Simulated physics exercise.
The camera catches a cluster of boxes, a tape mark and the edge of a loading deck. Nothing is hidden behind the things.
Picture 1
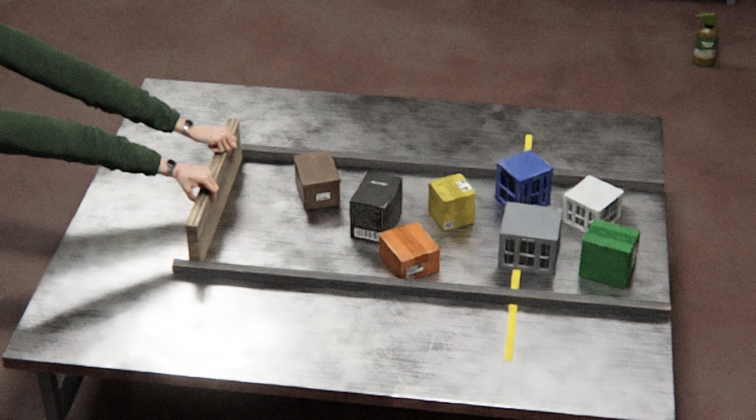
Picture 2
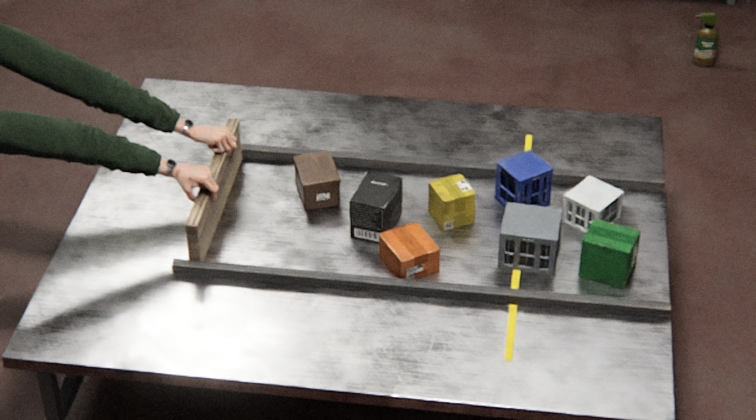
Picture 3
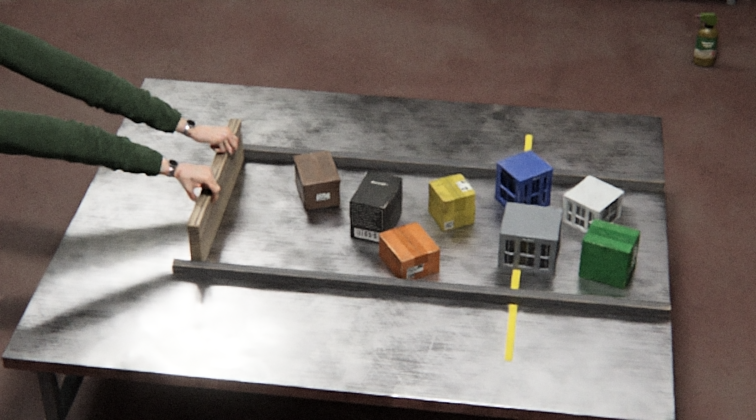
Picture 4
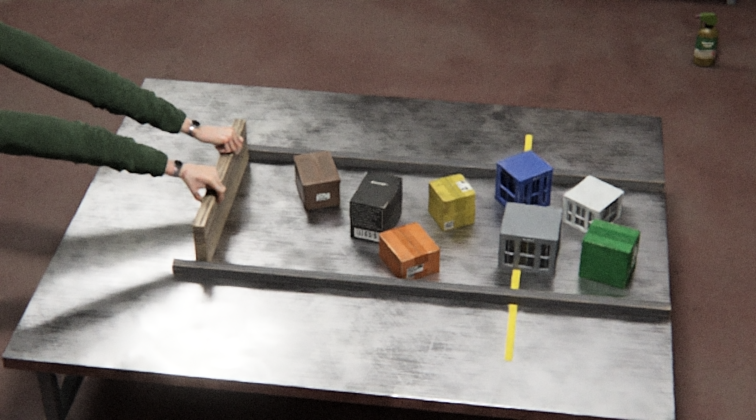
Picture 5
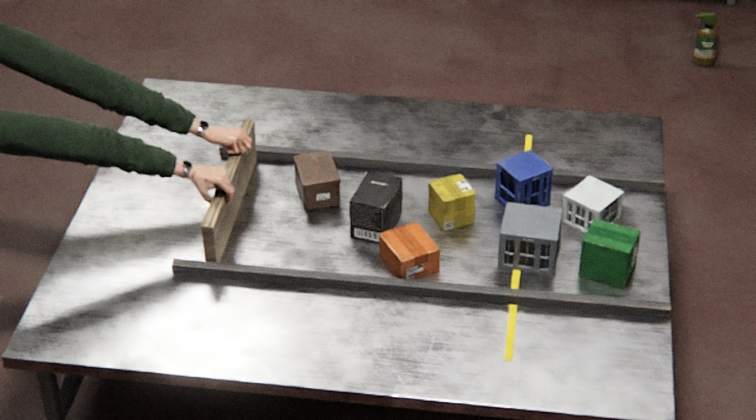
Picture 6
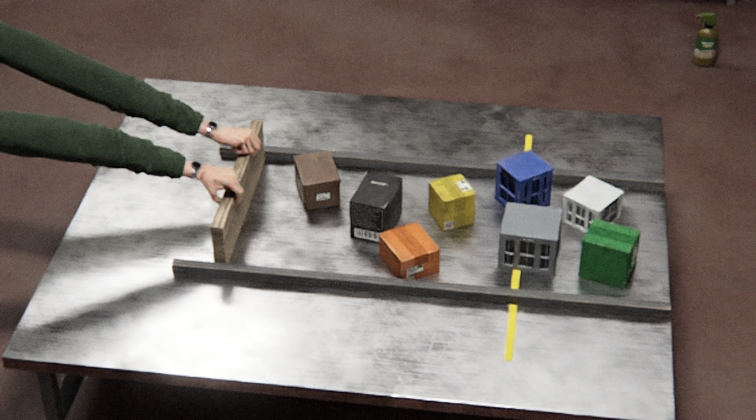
Two green-sleeved hands sliding a wooden plank slowly right across a table towards brown, black, orange and other coloured boxes, which stay still.
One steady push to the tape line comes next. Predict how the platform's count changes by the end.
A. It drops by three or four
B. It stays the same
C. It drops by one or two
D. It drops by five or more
The answer is B.
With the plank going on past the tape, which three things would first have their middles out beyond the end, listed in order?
Sequence: The green parcel, the white crate, the grey crate.
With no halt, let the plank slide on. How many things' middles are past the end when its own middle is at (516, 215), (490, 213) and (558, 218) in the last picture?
0; 0; 1.
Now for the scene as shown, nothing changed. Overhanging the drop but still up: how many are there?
In total, 1 of them.
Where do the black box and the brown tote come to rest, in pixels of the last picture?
The black box comes to rest close to (547, 237), while the brown tote rests close to (541, 202).
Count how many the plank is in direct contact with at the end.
It's 3 of them.
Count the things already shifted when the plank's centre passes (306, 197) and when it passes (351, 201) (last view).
At that stage 1; at the next, 2.
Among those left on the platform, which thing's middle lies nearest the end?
The one is the green parcel.
Soon after, none off yet; green parcel at rest near (609, 254); white crate at rest near (592, 207); grey crate at rest near (530, 238).
At rest, the number that fall off is zero.
